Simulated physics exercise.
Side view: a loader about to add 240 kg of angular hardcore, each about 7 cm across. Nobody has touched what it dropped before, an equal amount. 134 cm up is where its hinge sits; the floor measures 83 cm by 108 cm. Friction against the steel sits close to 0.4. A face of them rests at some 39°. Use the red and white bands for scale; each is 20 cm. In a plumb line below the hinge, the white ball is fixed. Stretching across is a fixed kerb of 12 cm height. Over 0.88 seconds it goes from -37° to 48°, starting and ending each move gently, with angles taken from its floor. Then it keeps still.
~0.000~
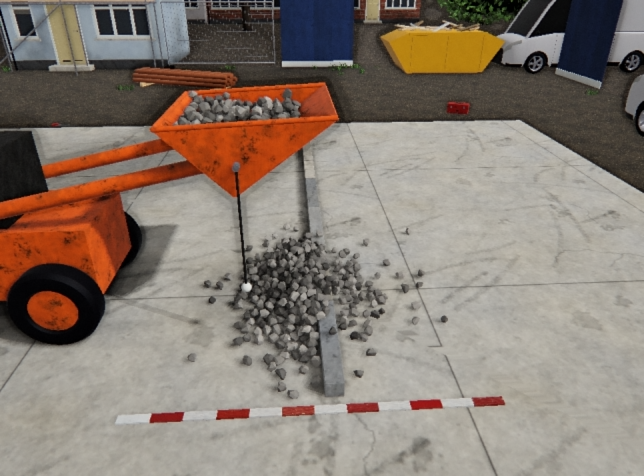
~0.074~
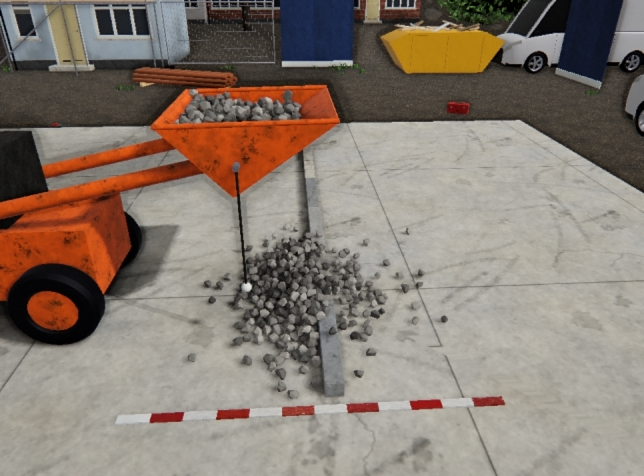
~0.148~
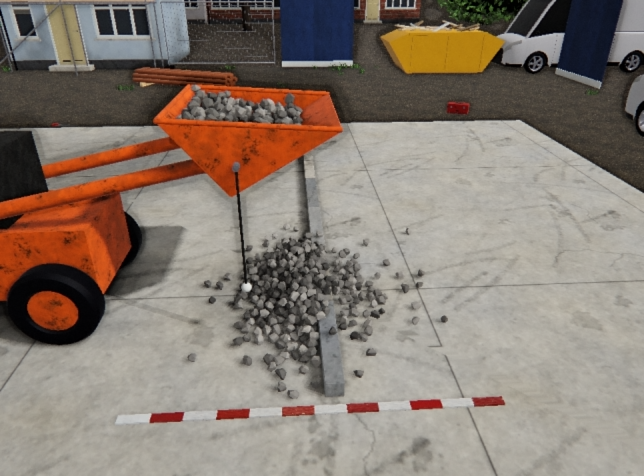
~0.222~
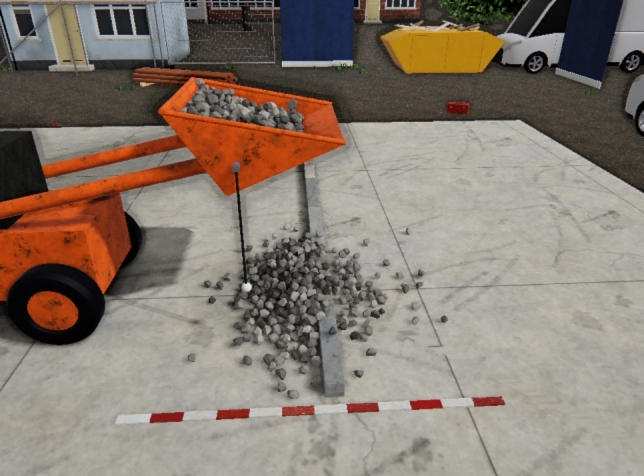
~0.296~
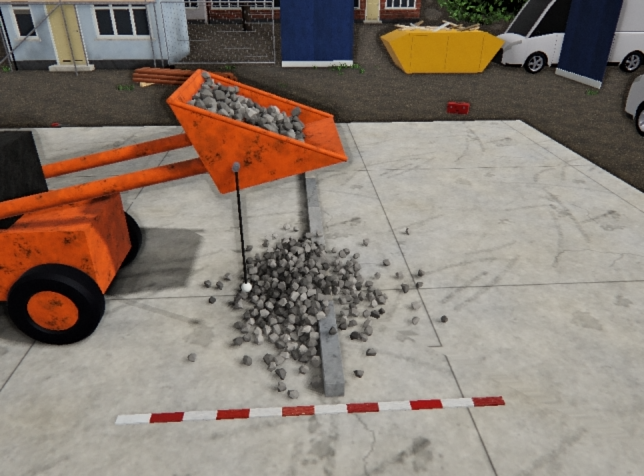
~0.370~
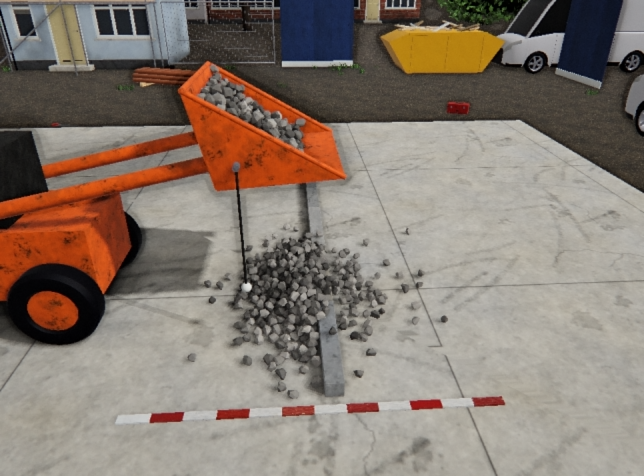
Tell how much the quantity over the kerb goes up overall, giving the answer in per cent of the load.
It goes up by roughly 91 per cent.
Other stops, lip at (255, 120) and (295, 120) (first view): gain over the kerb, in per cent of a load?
Close to 10 per cent, followed by close to 50 per cent.
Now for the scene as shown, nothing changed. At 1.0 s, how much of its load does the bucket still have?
Roughly 65 per cent of its load.
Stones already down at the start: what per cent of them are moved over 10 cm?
Close to 5 in a hundred of them.
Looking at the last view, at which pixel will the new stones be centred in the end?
Middle: Approx. (362, 282) px.
After 0.7 s the floor is at 35°; in per cent of one load, 100 in the bucket, 86 on this side of the kerb, 14 over the kerb; the foremost stones are at (416, 285).
After 1.0 s the floor is at 48°; in per cent of one load, 65 in the bucket, 117 on this side of the kerb, 18 over the kerb; the foremost stones are at (416, 285).
After 1.3 s the floor is at 48°; in per cent of one load, 6 in the bucket, 114 on this side of the kerb, 80 over the kerb; the foremost stones are at (420, 278).
After 3.9 s the floor is at 48°; in per cent of one load, 0 in the bucket, 95 on this side of the kerb, 105 over the kerb; the foremost stones are at (500, 295). Net gain over the kerb, 91.
